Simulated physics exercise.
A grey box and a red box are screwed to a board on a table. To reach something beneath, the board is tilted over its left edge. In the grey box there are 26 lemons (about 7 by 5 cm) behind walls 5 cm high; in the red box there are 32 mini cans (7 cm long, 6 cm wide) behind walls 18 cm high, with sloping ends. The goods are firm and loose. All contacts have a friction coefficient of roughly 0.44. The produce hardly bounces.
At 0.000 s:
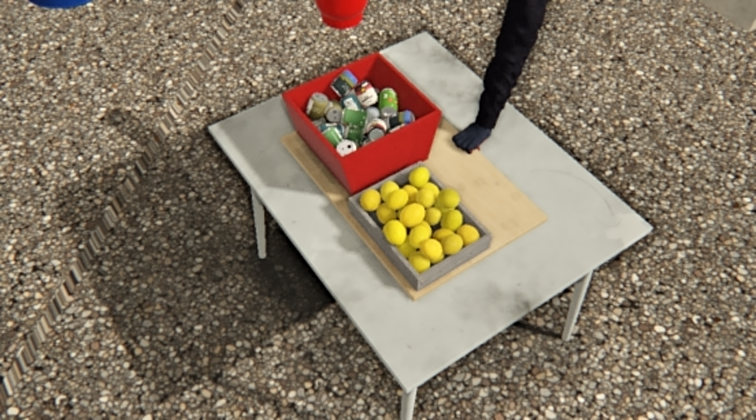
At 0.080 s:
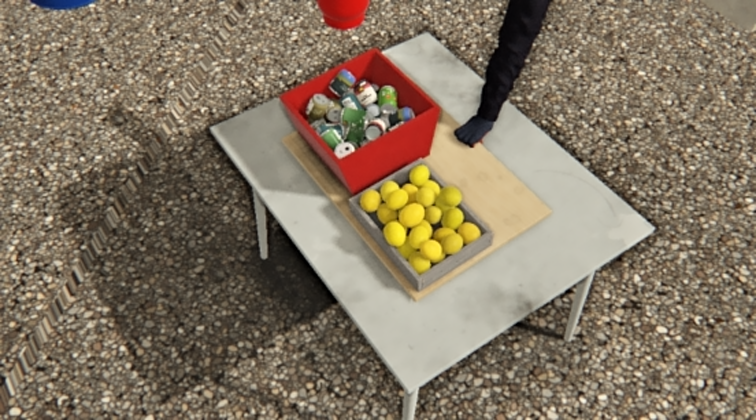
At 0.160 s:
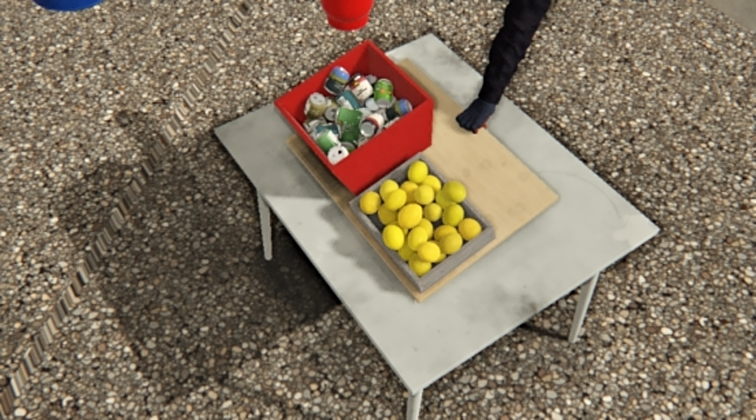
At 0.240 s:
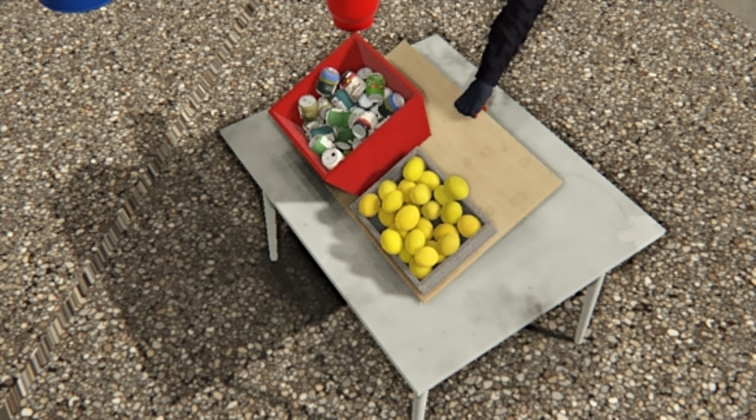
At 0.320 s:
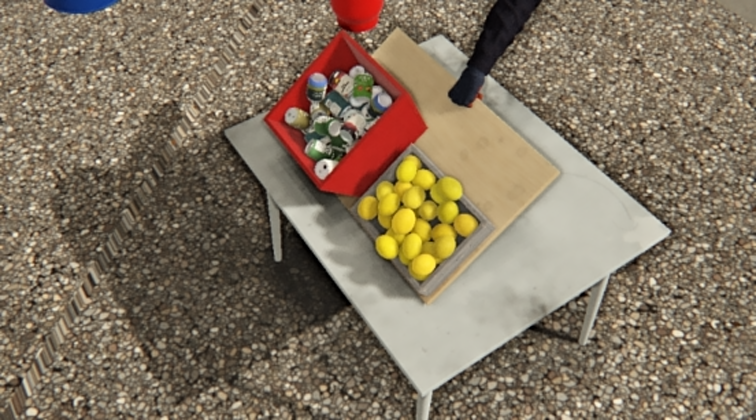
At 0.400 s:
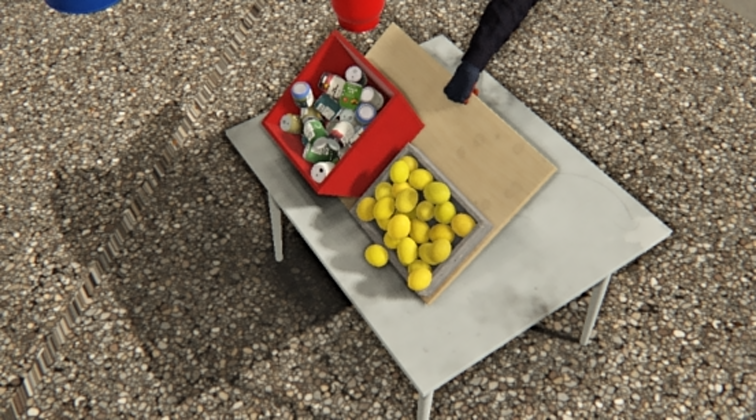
A dark-sleeved arm tilting a board on a table, the red box of cans and grey box of lemons leaning left.
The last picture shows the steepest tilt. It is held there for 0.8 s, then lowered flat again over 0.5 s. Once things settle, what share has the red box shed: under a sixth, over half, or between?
The red box loses less than a sixth of its mini cans.
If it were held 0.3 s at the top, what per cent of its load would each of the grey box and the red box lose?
In that case grey box 30, red box 0 per cent.
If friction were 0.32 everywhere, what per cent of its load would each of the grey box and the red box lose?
Then grey box 20, red box 0 per cent.
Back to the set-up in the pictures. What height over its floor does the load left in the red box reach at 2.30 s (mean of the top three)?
Roughly 16 cm high.
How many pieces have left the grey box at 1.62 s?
About: Grey box 8.
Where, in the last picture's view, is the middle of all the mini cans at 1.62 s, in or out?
Around (365, 139).
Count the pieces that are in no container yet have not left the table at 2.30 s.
Some 2 pieces.
After 0.70 s, tilt 39°; 7 of 26 out of the grey box and 0 of 32 out of the red box.
After 1.09 s, tilt 39°; 9 of 26 out of the grey box and 1 of 32 out of the red box.
After 1.62 s, tilt 3°; 9 of 26 out of the grey box and 1 of 32 out of the red box.
Final count (at 2.30 s), 9 of 26 out of the grey box and 1 of 32 out of the red box. Asked share, 1 of 32, 3 per cent.
